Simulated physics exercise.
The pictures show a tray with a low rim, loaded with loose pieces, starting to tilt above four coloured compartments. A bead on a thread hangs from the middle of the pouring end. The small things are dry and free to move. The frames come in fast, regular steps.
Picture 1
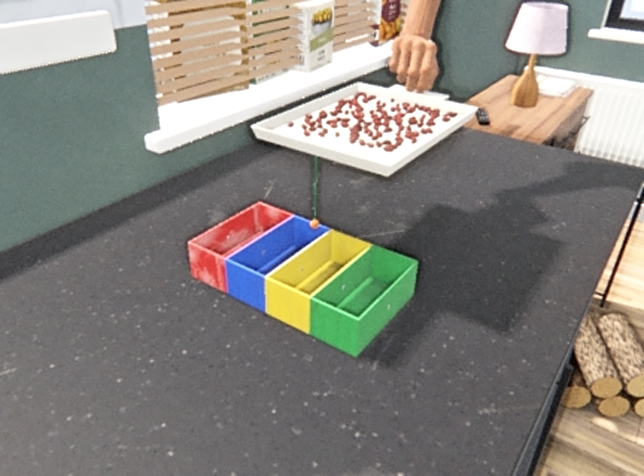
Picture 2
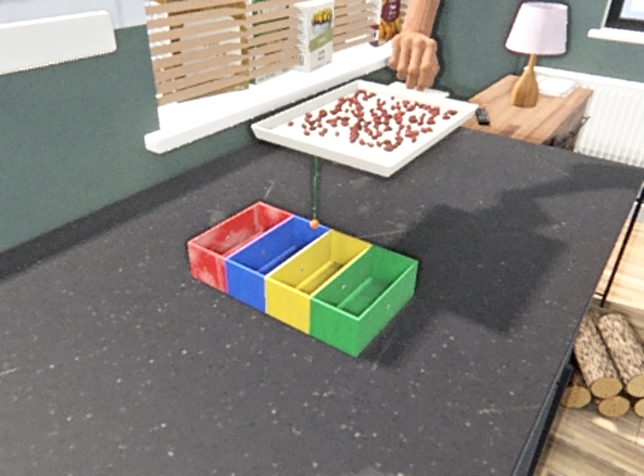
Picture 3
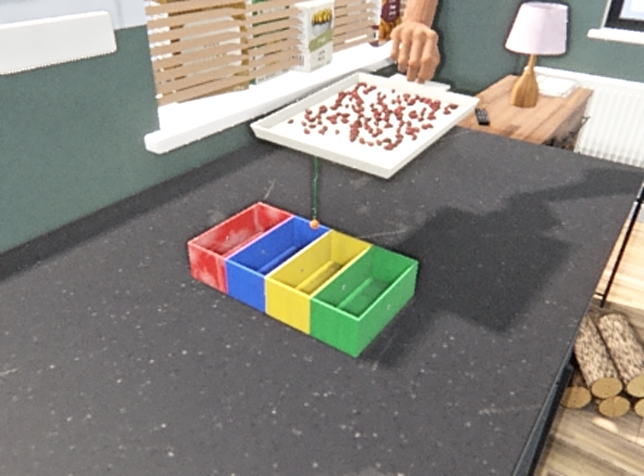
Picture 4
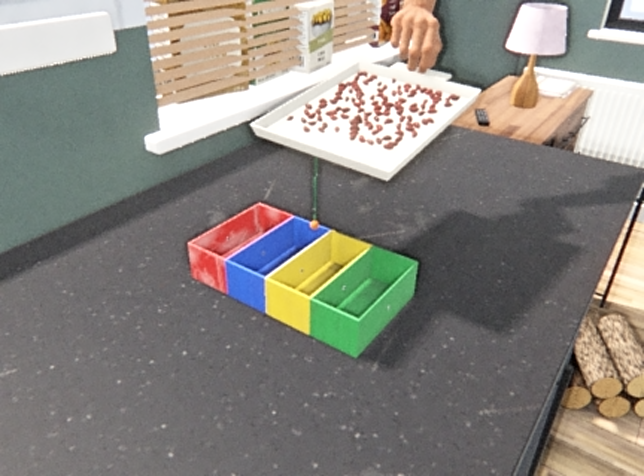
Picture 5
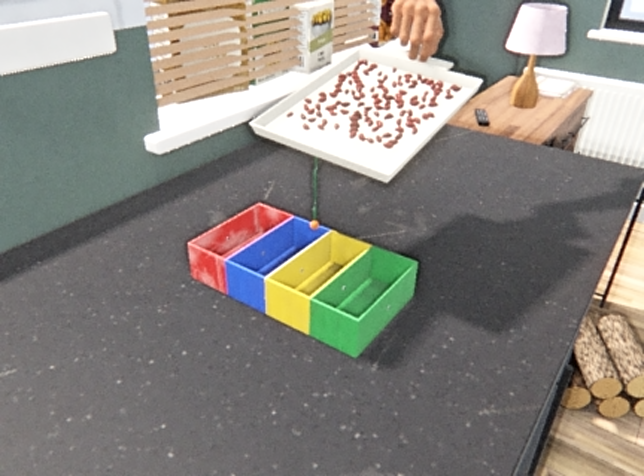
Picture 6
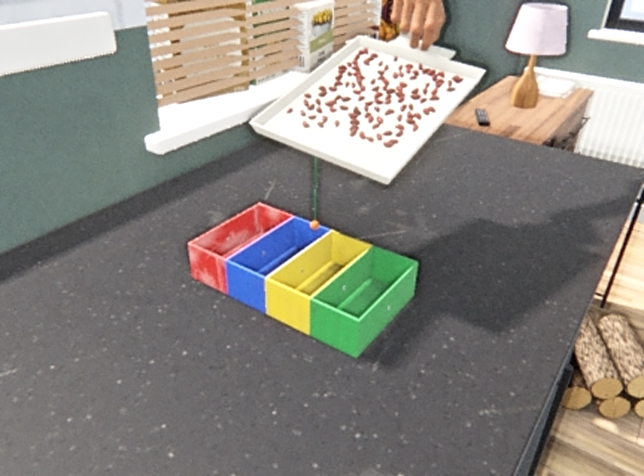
The video shows a hand holding a white tray scattered with reddish-brown beans above red, blue, yellow and green compartments on a dark countertop, first keeping it nearly level, then gradually raising its far side so it slants toward the viewer.
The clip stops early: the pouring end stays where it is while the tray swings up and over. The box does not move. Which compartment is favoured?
The green cell gets the most.
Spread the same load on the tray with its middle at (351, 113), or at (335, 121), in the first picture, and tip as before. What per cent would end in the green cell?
Roughly 50 per cent, and 50 per cent.
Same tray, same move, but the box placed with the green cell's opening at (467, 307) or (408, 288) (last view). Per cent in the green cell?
In turn 0 and 10 in a hundred.
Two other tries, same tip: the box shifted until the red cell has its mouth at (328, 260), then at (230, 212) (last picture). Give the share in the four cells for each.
About 90 and 60 per cent.
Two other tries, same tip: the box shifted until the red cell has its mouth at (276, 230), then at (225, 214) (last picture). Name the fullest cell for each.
One: The yellow one. Two: The green one.
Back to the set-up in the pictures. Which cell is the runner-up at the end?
Second comes the cell in yellow.
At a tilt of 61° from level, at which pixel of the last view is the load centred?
Roughly at (356, 158).
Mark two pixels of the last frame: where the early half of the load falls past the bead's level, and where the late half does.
The first part at (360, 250); the rest at (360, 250).
Just after the last frame, tray tipped steeply; the larger part on the tray; about a tenth in the green cell; just a few in the yellow cell; just a few in the blue cell; about a tenth falling or outside the box.
A moment on, tray tipped past a quarter turn; about a tenth on the tray; roughly half in the green cell; roughly a quarter in the yellow cell; just a few in the blue cell; roughly a quarter falling or outside the box.
Further on, tray tipped past a quarter turn; roughly two thirds in the green cell; roughly a third in the yellow cell; about a tenth in the blue cell; just a few falling or outside the box.
When it is over, tray tipped past a quarter turn; roughly two thirds in the green cell; roughly a third in the yellow cell; about a tenth in the blue cell; not one in the red cell; just a few outside the box.
